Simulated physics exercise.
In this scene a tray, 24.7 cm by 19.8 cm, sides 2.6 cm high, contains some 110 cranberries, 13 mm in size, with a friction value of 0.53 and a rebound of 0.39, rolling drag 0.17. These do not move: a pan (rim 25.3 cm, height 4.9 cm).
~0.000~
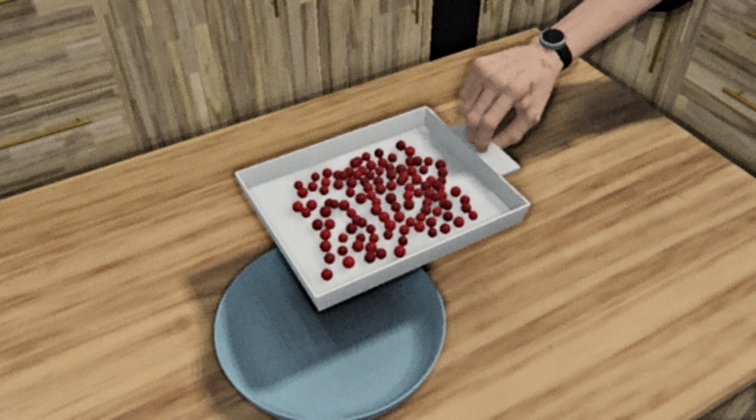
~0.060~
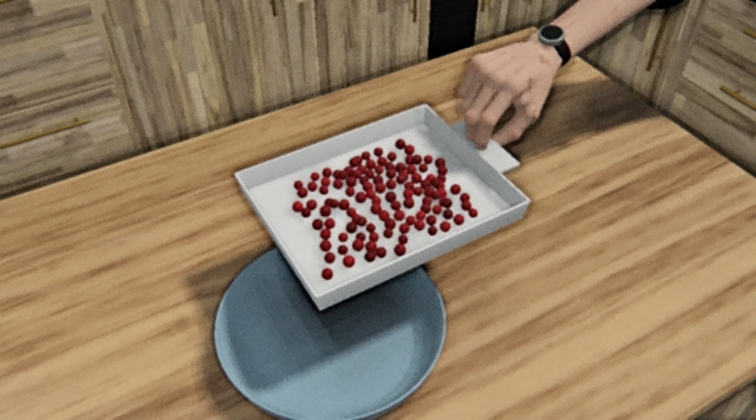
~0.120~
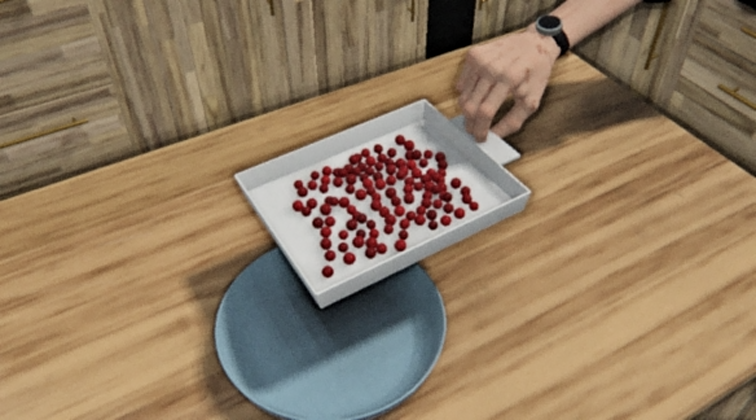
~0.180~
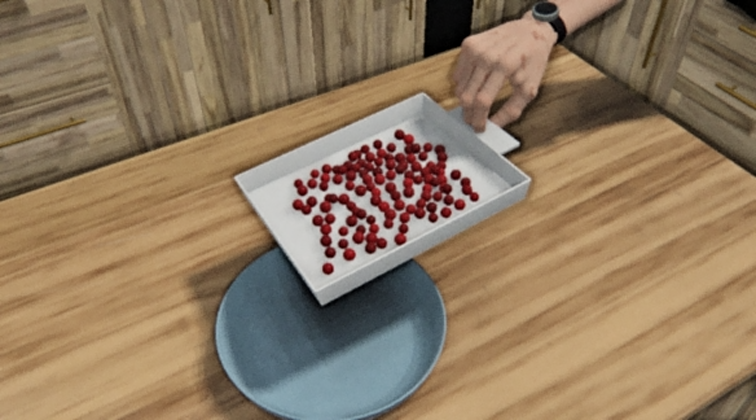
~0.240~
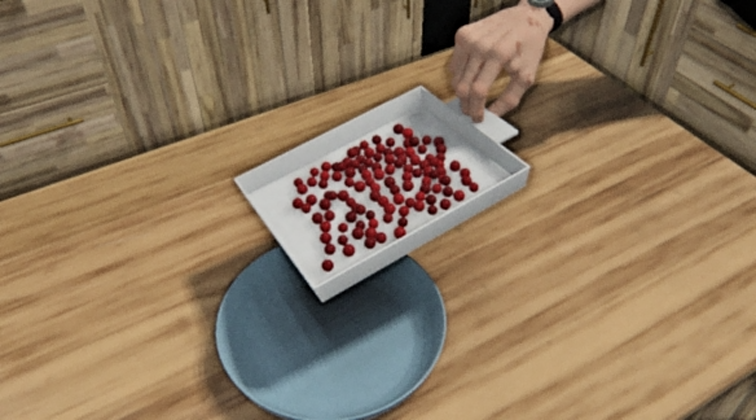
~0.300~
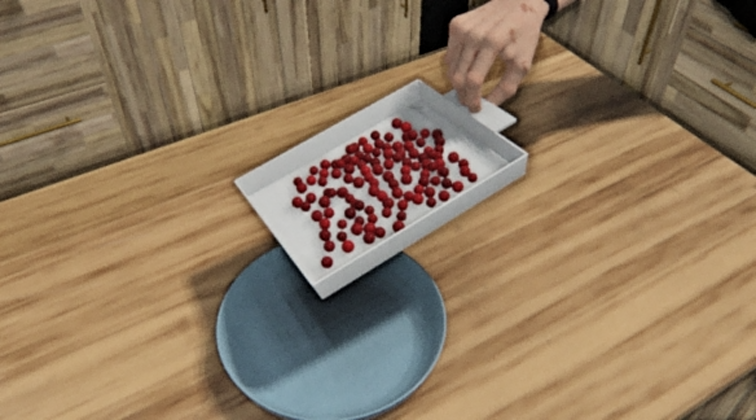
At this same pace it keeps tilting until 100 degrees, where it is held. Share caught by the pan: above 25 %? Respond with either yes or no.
Verdict: No.
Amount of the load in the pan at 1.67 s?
Tally so far: Close to 0 per cent.
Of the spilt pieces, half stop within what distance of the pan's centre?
I'd say close to 20 cm.
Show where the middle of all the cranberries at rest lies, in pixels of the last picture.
About (227, 266).
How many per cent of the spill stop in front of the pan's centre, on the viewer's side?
0 %.
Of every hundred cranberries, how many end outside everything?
100 per cent, roughly.
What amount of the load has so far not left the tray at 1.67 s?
Remaining on tray: Approx. 95 per cent.
After 0.83 s, tilt 43 degrees; tray 100 %; middle of all pieces on or above the table near (309, 170).
Then, at 1.27 s, tilt 68 degrees; tray 100 %; middle of all pieces on or above the table near (290, 161).
After 1.67 s, tilt 90 degrees; tray 95 %, outside 5 %; middle of all pieces on or above the table near (270, 159).
After 2.06 s, tilt 100 degrees; tray 10 %, outside 75 %, in the air 10 %; middle of all pieces on or above the table near (233, 249).
In the end, at 3.0 s, outside 100 %.
